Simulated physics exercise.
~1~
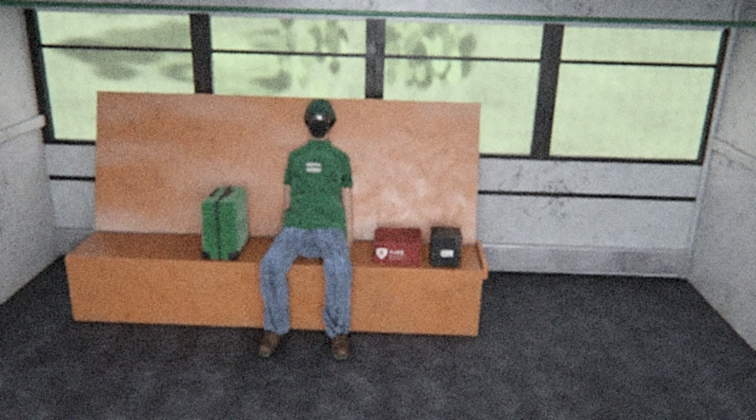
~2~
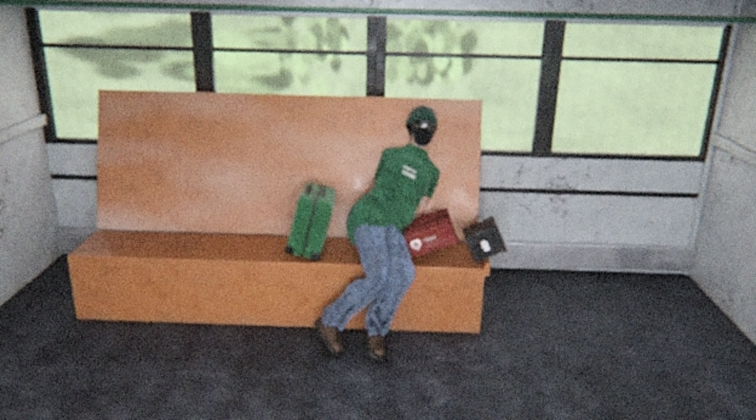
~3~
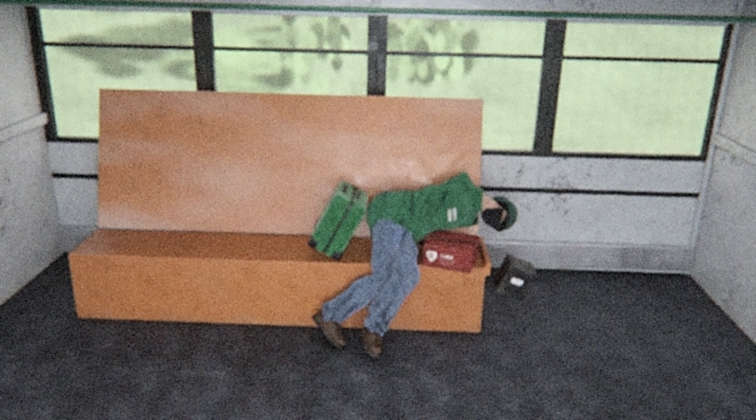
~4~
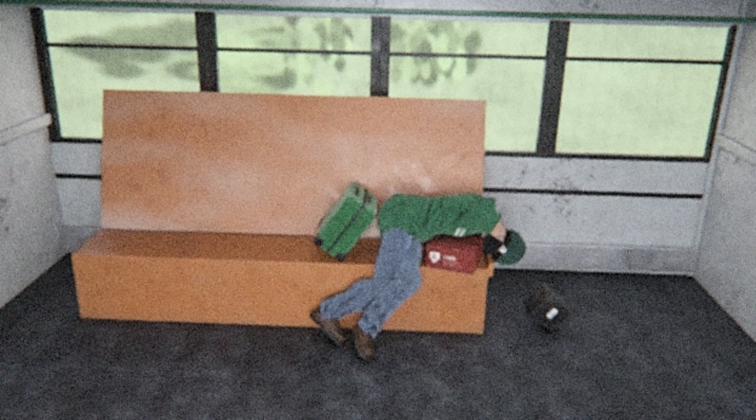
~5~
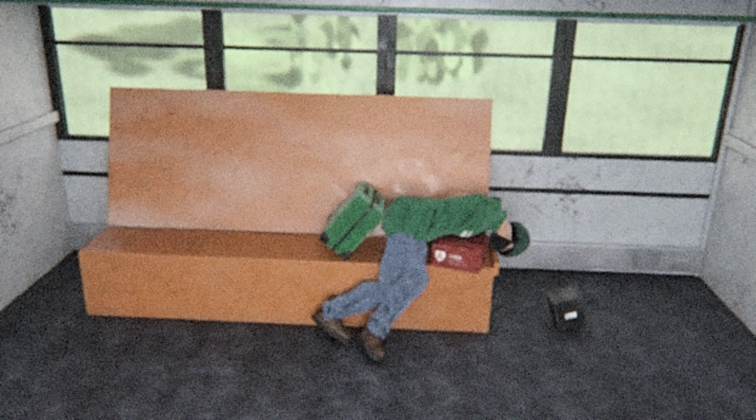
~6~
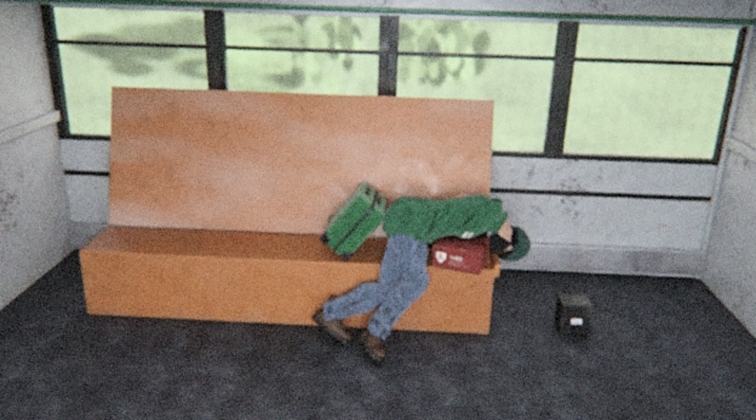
The video shows a person in a green shirt and cap seated on an orange bench between a green case and two boxes, then slumping right over the red box as the case slides and leans and the black box tumbles off, ending upright on the floor.
